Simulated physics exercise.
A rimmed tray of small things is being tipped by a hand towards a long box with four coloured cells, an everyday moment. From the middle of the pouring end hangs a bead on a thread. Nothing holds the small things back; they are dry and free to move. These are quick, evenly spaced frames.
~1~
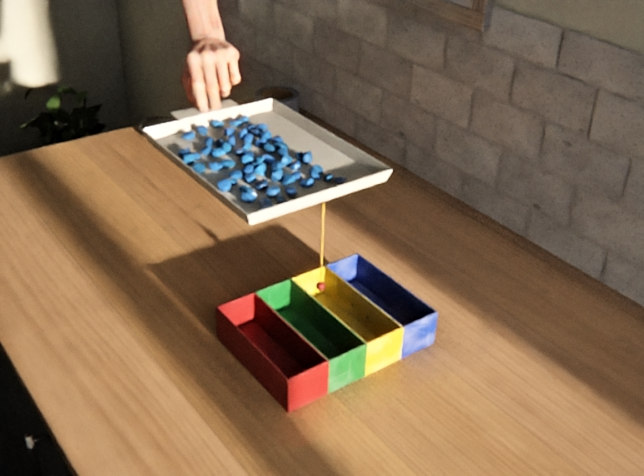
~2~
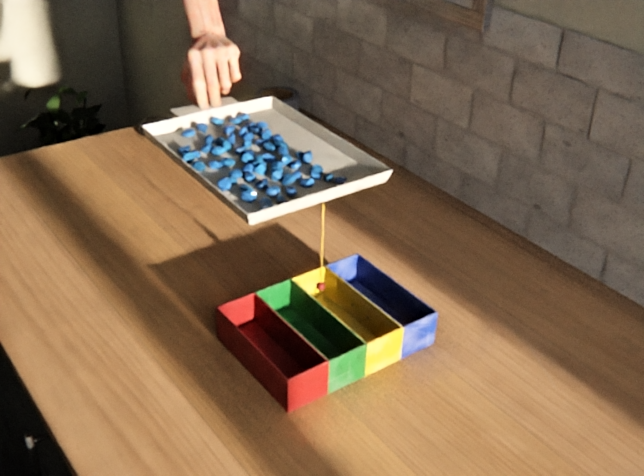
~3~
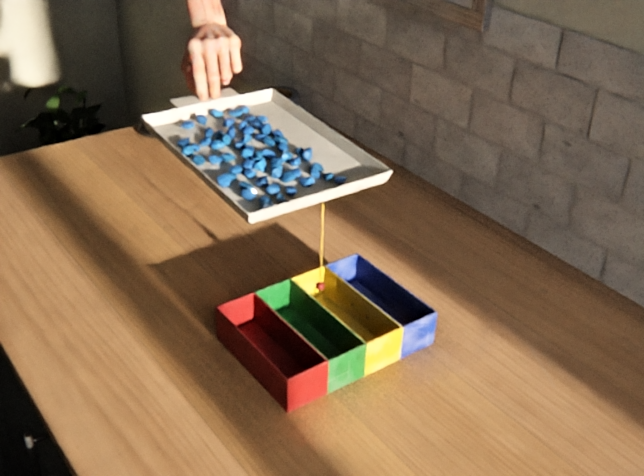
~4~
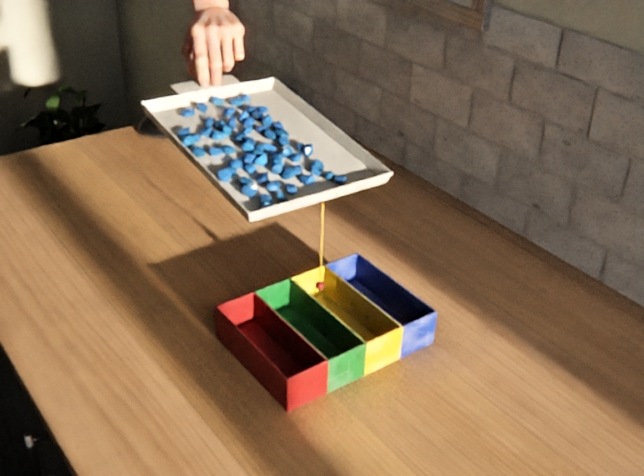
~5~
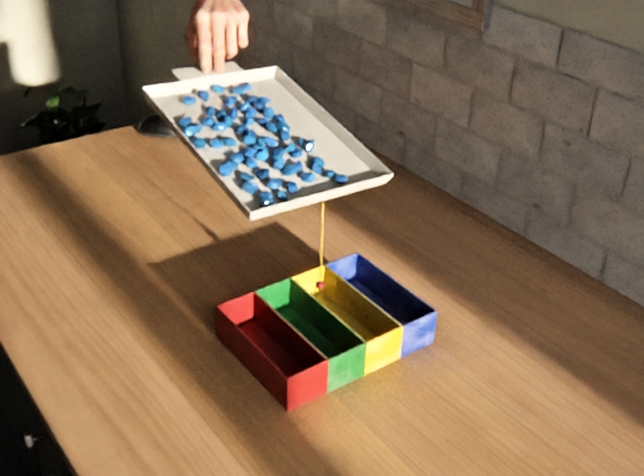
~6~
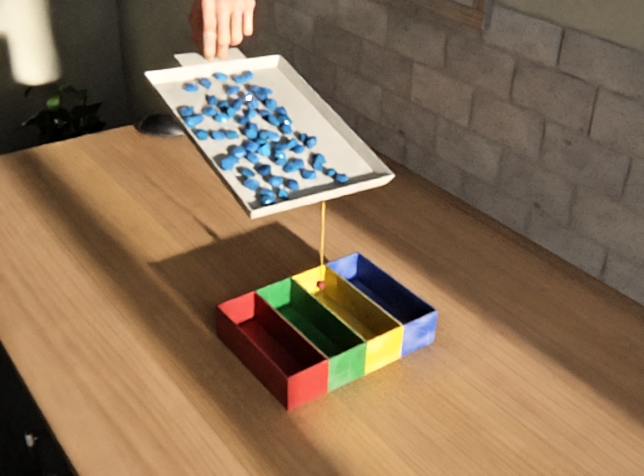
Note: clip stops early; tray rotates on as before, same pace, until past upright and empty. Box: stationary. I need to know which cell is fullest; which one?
That is the blue cell.
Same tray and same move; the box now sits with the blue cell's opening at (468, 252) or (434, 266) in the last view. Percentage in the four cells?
Close to 60 per cent, followed by close to 80 per cent.
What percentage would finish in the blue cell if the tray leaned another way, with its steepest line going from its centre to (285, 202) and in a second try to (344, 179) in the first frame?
First case about 0 percent; second case about 60 percent.
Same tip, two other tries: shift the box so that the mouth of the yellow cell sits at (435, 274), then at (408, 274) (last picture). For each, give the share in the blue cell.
You'd get near 0 per cent and afterwards near 0 per cent.
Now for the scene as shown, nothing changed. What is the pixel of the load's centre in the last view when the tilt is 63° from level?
Roughly (349, 179).
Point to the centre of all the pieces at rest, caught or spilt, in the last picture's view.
Somewhere around (377, 324) in the final view.
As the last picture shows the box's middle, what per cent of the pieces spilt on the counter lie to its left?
Near 0 in a hundred.
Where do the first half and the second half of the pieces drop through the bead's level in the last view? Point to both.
Roughly at (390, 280) first, and then at (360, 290).
Soon after the last picture, tray tipped steeply; nearly all on the tray; a small part falling or outside the box.
A little later, tray tipped past a quarter turn; about half on the tray; about a quarter in the blue cell; a small part in the yellow cell; a small part in the green cell; a stray few in the red cell; about a quarter falling or outside the box.
Later still, tray tipped past a quarter turn; about a third in the blue cell; about a quarter in the yellow cell; about a quarter in the green cell; a stray few in the red cell; a small part falling or outside the box.
At rest, tray tipped past a quarter turn; about a third in the blue cell; about a quarter in the yellow cell; about a quarter in the green cell; a stray few in the red cell; a small part outside the box.
